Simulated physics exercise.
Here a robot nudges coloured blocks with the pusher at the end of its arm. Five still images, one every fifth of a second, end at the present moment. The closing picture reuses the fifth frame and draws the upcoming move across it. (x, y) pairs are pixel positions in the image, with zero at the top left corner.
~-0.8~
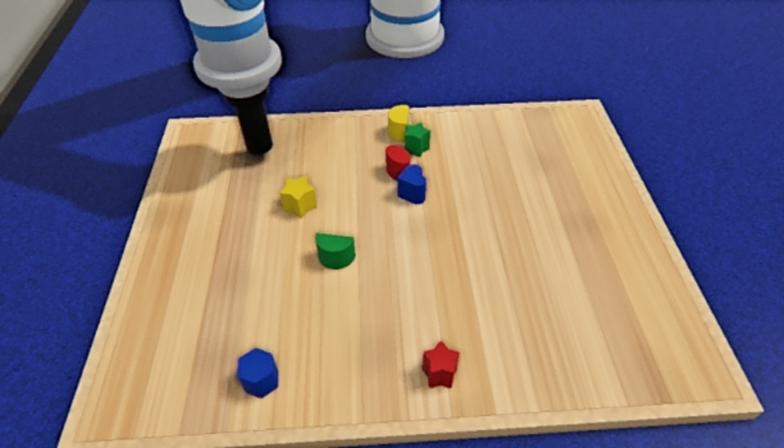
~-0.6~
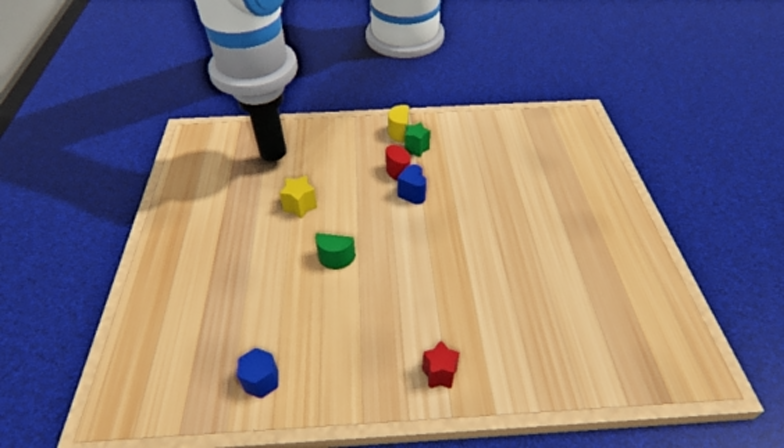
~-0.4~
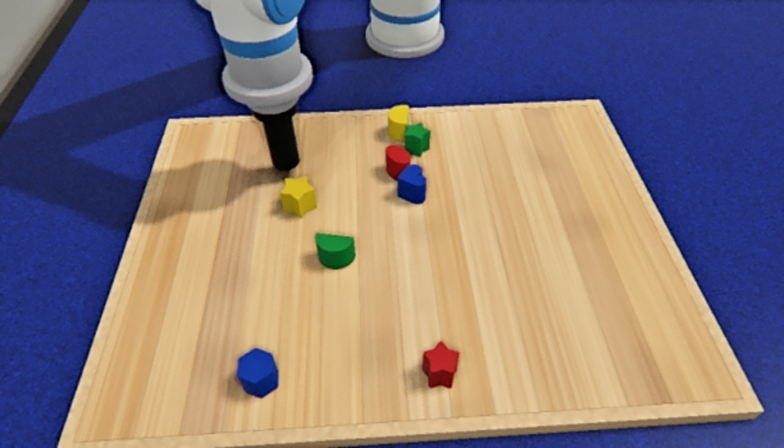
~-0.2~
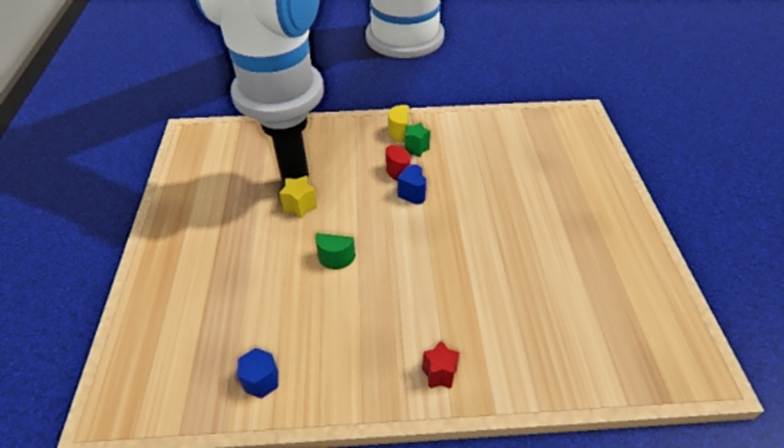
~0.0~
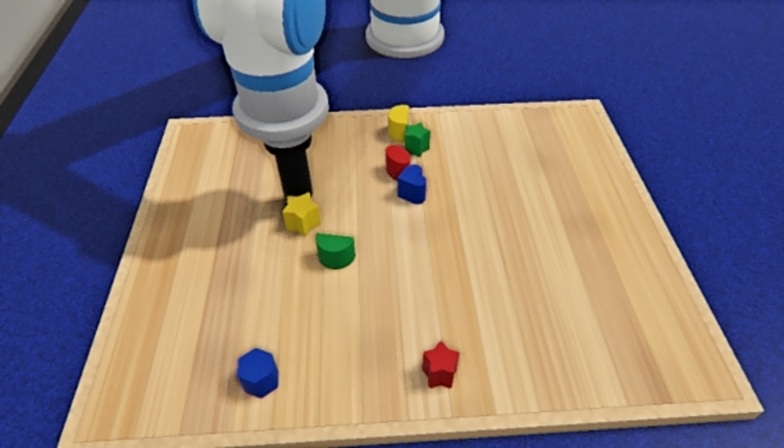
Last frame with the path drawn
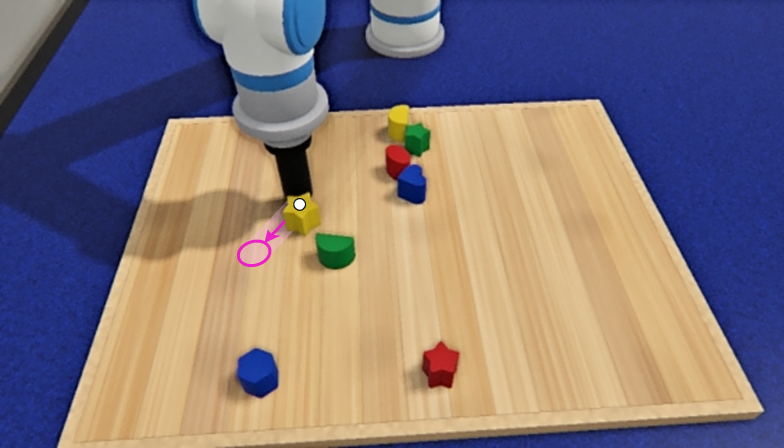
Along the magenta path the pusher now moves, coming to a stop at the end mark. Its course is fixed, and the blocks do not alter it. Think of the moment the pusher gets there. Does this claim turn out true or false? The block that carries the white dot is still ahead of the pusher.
That claim is false.
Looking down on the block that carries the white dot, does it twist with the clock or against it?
The block spins anticlockwise.
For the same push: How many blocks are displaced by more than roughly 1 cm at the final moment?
Moved: 1.
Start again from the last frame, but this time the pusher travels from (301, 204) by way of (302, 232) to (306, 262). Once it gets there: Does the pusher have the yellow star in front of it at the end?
Yes - that is the case.
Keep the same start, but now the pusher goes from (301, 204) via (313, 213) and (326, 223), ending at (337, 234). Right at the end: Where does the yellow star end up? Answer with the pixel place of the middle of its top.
The top centre is at (307, 226).
The drawn path runs from (301, 204) directly to (254, 253); the dot is on the yellow star.
What follows on the original path. Halfway along, pusher at (276, 218); yellow star at (297, 220), turned 45° anticlockwise.
At the end, pusher at (251, 243); yellow star at (296, 221), turned 60° anticlockwise; green D-shaped block not moved.
